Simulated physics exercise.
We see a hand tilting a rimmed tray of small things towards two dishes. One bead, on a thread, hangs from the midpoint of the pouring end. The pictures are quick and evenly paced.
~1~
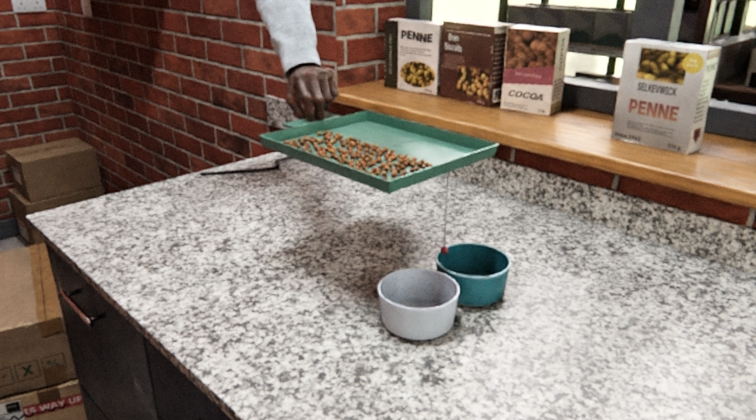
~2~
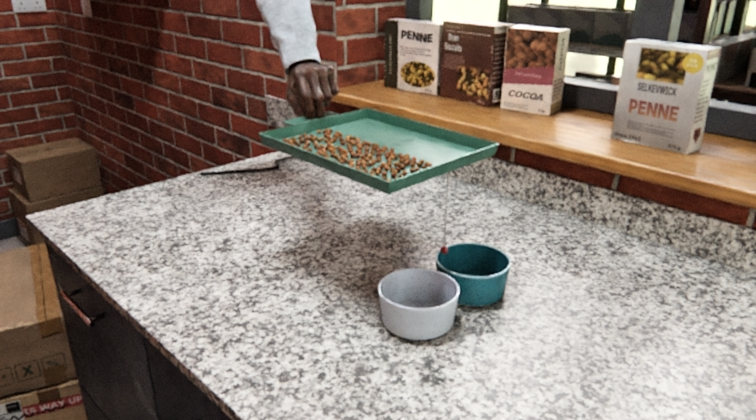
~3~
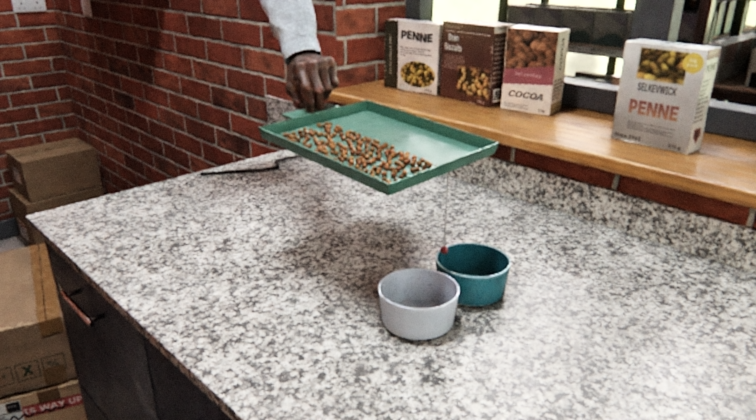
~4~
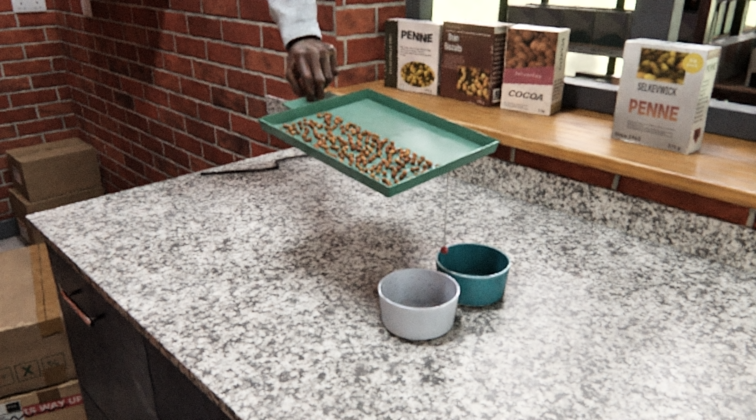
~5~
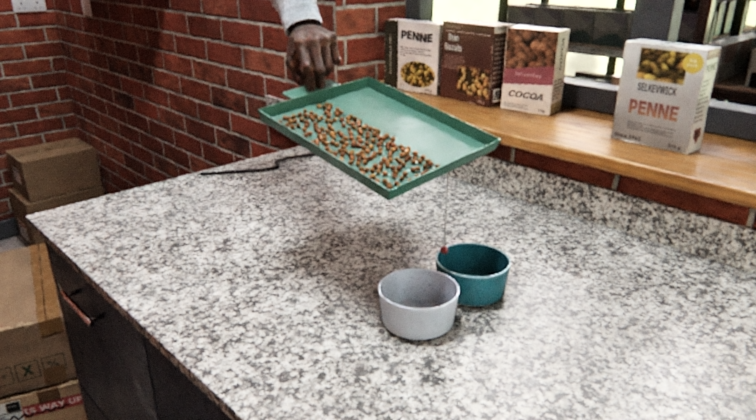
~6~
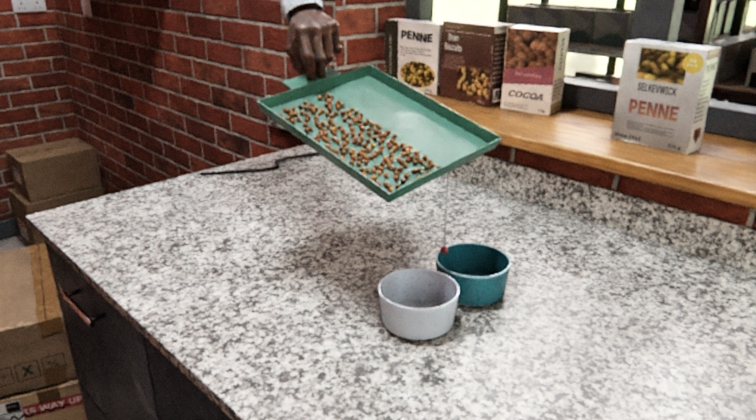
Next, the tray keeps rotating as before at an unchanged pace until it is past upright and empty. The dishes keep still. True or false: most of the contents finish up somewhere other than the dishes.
False.
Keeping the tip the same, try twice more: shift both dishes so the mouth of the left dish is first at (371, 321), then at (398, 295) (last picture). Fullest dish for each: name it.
One: The dish on the right. Two: The left one.
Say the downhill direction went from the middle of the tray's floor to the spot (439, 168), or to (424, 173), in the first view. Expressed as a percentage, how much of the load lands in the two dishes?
The first comes to 80 %, while the second comes to 90 %.
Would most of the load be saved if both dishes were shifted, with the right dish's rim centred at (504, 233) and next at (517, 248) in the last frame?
Try 1: Not up to half; try 2: Not up to half.
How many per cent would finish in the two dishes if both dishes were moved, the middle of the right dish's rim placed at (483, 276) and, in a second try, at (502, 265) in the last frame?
30, then 20 %.
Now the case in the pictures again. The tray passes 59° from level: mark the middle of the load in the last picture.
Roughly at (388, 184).
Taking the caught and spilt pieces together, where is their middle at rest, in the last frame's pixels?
Around (413, 318).
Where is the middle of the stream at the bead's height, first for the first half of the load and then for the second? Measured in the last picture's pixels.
Around (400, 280), followed by around (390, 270).
Shortly afterwards, tray tipped steeply; all but a few on the tray; only a few in the left dish; a little in the air.
Next, tray tipped right over; near a quarter on the tray; near half in the left dish; a little outside both; near a quarter in the air.
Some moments later, tray tipped past a quarter turn; the bulk in the left dish; a little outside both.
In the end, tray tipped past a quarter turn; the bulk in the left dish; none at all in the right dish; a little outside both.
